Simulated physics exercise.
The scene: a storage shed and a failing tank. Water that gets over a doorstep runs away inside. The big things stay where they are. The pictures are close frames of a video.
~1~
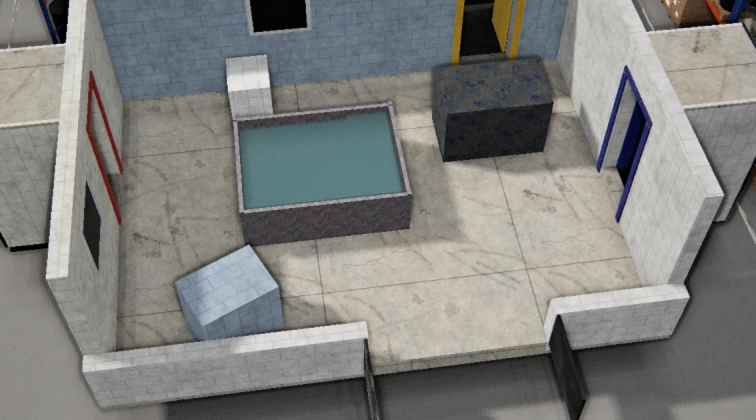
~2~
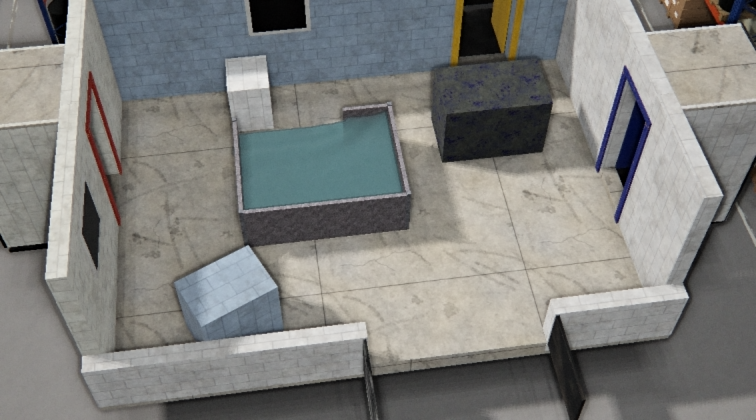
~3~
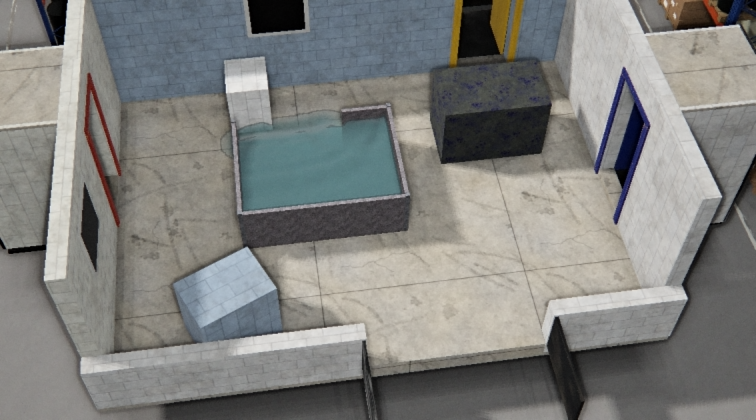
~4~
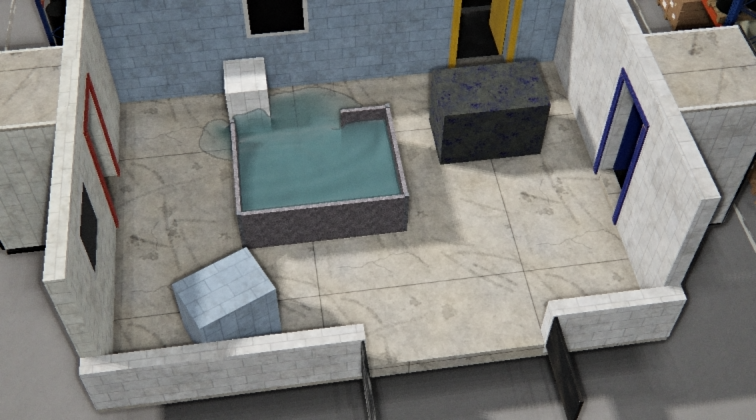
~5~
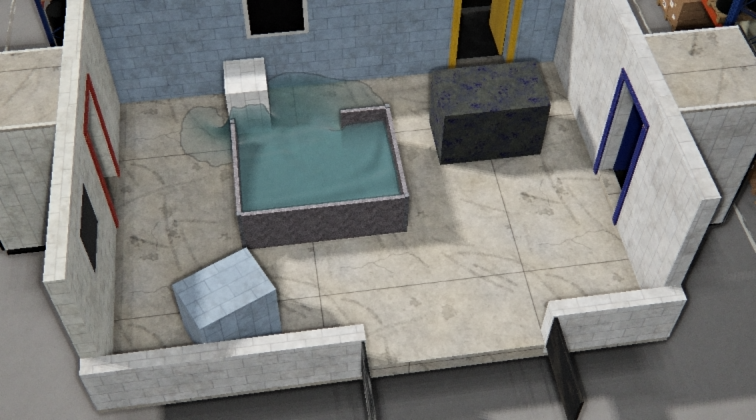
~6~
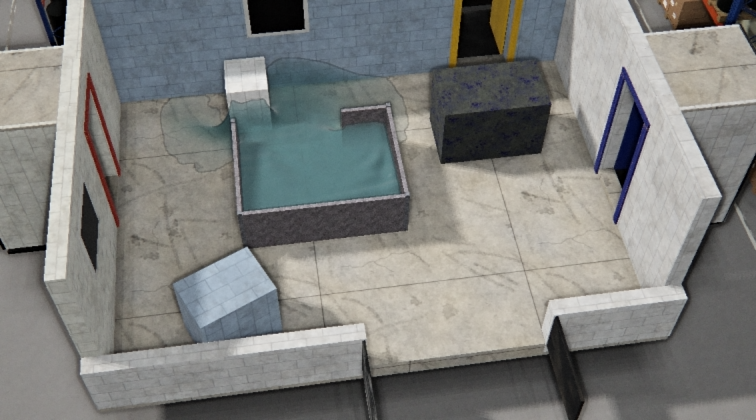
Water sits still in a low, dark-walled tank inside a roofless, pale-walled room with scattered blocks. A gap opens in the tank's far side, and the water pours out through it, spreading across the floor behind, around the white block and toward the blue back wall.
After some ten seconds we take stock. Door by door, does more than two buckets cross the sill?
In the end: The blue door admits no more than that; the red door lets in a lot; the yellow door lets in a lot.
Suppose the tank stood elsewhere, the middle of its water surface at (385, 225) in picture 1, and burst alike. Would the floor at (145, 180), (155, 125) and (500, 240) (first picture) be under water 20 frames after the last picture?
One after the other: Covered, flooded, no water.
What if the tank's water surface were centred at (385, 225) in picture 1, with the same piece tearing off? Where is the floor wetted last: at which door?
That is the blue door.
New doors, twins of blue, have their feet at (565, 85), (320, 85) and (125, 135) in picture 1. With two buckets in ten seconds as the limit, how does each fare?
In turn: Goes over, passes that mark, lets more in.
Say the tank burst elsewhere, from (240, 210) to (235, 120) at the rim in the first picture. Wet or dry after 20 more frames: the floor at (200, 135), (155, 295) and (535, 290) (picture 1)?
In that order: Covered, under water, free of water.
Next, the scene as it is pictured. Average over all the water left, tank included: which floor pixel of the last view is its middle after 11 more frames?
Close to (302, 146).
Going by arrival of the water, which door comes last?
The blue one.
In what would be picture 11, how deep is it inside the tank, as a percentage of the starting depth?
Roughly 56 per cent.
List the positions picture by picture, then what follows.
Still water in the water tank at (320, 159), in the first frame.
Water pours out on the water tank's far side and has run to a hidden place, in the second frame.
The front is at (229, 136), out from the gap on the water tank's far side, in the third frame.
Water pours out on the water tank's far side and has run to (209, 128), in the fourth frame.
The front is at (351, 81), out from the gap on the water tank's far side, in the fifth frame.
The front is at (179, 97), out from the gap on the water tank's far side, in the sixth frame.
A moment on, water covers 25 % of the floor; the blue door not reached, the red door wet at the sill, nothing in, the yellow door wet at the sill, nothing in.
Next, water covers 35 % of the floor; the blue door not reached, the red door over two buckets in, the yellow door wet at the sill, nothing in.
Then, water covers 60 % of the floor; the blue door wet at the sill, nothing in, the red door over two buckets in, the yellow door under two buckets in.
Later, water covers 85 % of the floor; the blue door wet at the sill, nothing in, the red door far over two buckets in, the yellow door far over two buckets in.
In the end, water covers 100 % of the floor; the blue door wet at the sill, nothing in, the red door far over two buckets in, the yellow door far over two buckets in.
